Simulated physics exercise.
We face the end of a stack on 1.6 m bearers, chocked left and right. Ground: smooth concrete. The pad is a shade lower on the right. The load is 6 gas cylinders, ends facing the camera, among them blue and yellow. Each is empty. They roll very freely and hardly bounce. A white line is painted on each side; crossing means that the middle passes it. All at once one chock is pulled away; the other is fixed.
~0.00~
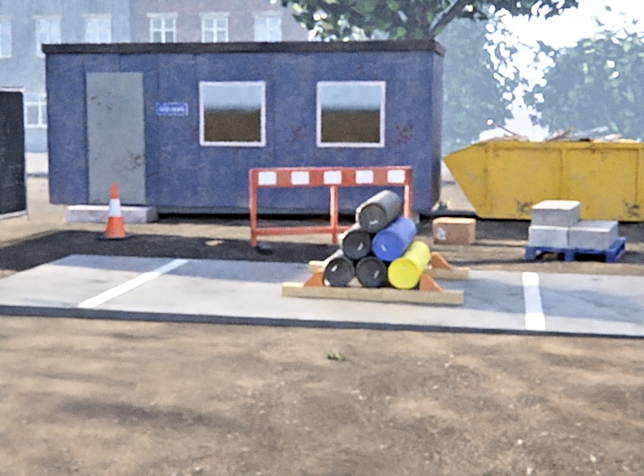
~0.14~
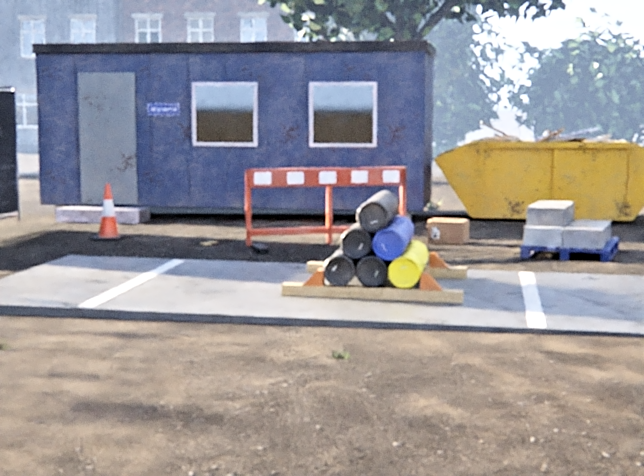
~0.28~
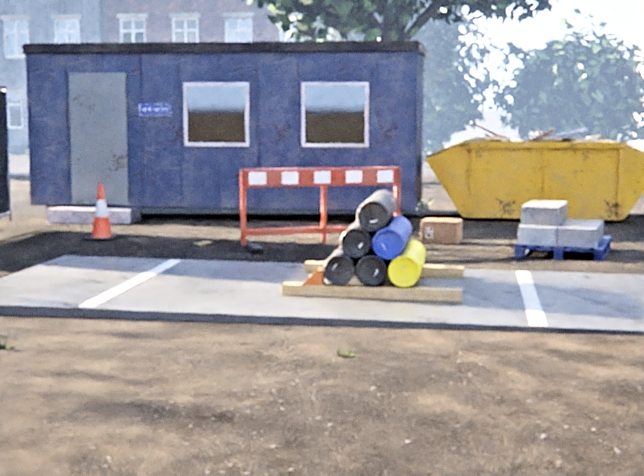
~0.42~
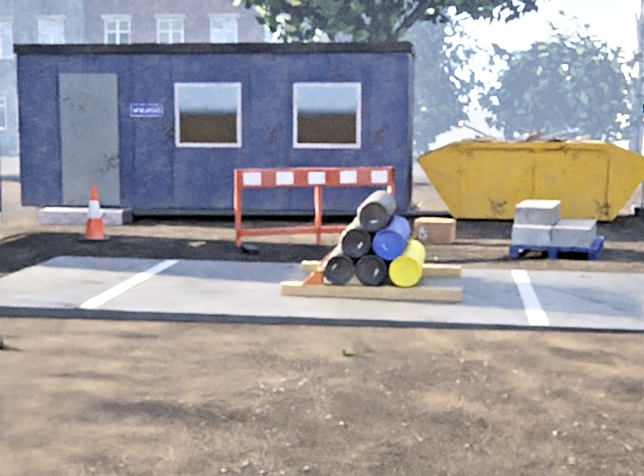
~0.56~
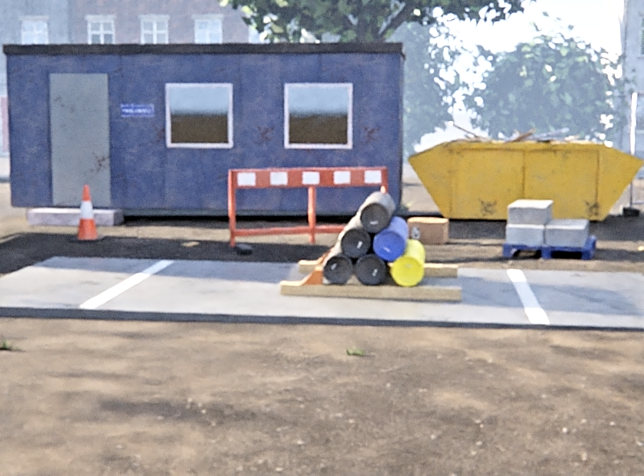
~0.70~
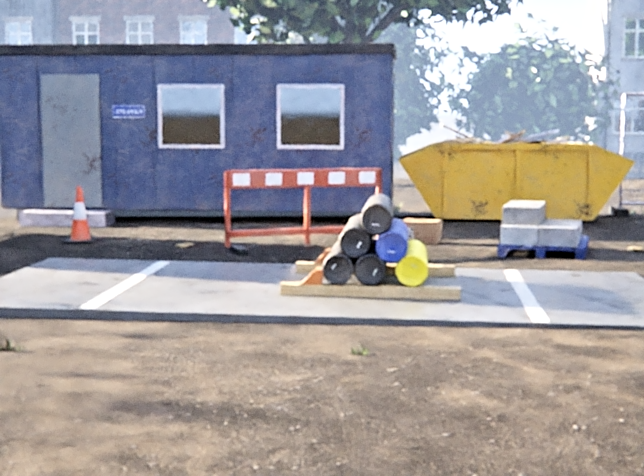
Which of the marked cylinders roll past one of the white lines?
The blue cylinder gets beyond a line, the yellow gets beyond a line.
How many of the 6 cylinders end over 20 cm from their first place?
The count is 3.
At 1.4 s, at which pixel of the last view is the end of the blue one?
At about (403, 271).
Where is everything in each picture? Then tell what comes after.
Blue at (388, 246), yellow at (404, 274); both chocks in; lines at (121, 289) and (534, 308); the pad is a shade lower on the right; 3 of the 6 form the bottom row, in the first frame.
Blue at (388, 245), yellow at (404, 273), in the second frame.
Blue at (388, 245), yellow at (404, 272); right chock gone, in the third frame.
Blue at (389, 245), yellow at (405, 272), in the fourth frame.
Blue at (389, 246), yellow at (407, 272), in the fifth frame.
Blue at (391, 247), yellow at (412, 271); lines at (116, 291) and (530, 302), in the sixth frame.
After 1.4 s, blue is on the bearers, 50 cm from the bearers' right end, rolling right; yellow is off the bearers, 60 cm short of the right line, rolling right; 0 over a line so far.
After 2.2 s, blue is on the bearers, 45 cm from the bearers' right end, rolling right; yellow is past the right line; 1 over a line so far.
After 3.2 s, blue is on the bearers, 5 cm from the bearers' right end, rolling right; yellow is past the right line; 1 over a line so far.
After 4.3 s, blue is past the right line; yellow is past the right line; 2 over a line so far.
At rest (6.8 s), blue is past the right line; yellow is past the right line; 2 over a line so far.
